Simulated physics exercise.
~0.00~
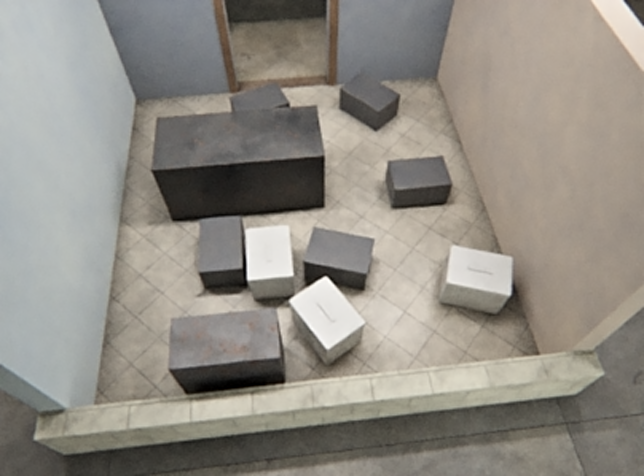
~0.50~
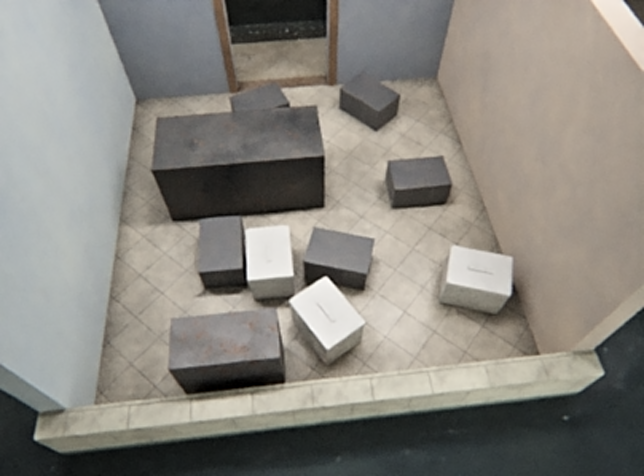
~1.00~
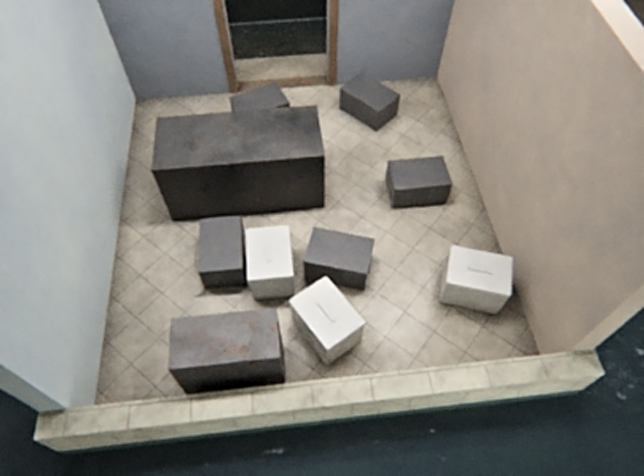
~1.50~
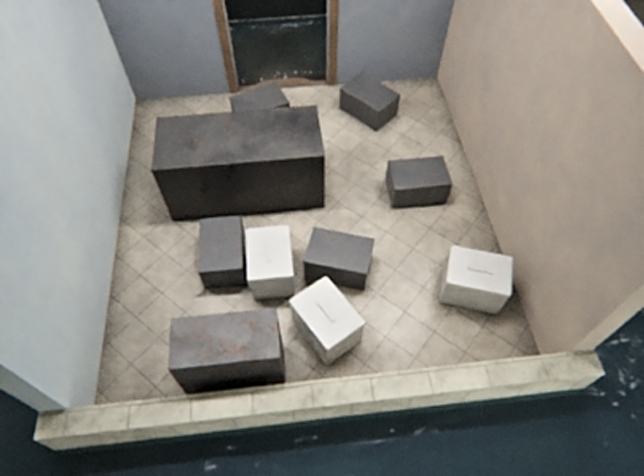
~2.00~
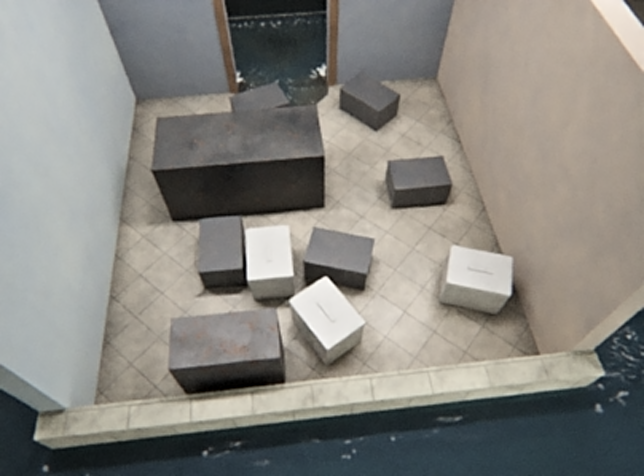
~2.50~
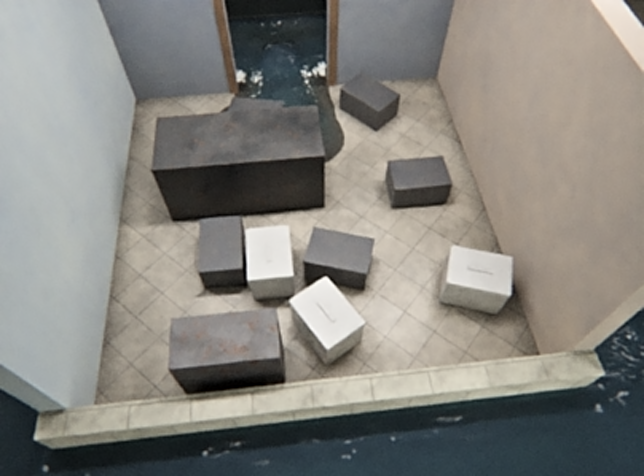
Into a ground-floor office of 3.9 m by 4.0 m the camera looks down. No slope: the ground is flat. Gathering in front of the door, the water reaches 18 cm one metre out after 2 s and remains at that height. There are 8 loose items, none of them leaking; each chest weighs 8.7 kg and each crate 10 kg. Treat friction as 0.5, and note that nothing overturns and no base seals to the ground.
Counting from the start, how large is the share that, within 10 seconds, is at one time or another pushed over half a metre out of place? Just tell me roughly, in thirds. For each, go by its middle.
Going by this, the fraction will be in the middle third.
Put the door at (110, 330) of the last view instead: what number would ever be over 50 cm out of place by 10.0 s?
That would give 7.
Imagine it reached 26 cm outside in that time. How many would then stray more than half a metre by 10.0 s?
Then it comes to 8.
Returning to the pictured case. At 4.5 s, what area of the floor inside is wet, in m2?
Some 7.5 m2 of it.
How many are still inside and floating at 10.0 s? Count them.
The count is 7.
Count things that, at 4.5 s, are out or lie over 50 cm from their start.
2 in all.
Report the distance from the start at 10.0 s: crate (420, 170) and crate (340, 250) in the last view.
Net displacement, in order: 150 cm; 30 cm.
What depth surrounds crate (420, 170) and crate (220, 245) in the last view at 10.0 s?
I'd put it at 10 cm and 4 cm respectively.
After 3.5 s 1 of 8 are over 50 cm from their spots; 1 afloat.
After 4.5 s 2 of 8 are over 50 cm from their spots; 1 afloat.
After 7.0 s 2 of 8 are over 50 cm from their spots; 3 afloat.
After 10.0 s 3 of 8 are over 50 cm from their spots, and 3 have been at some point; 7 afloat.
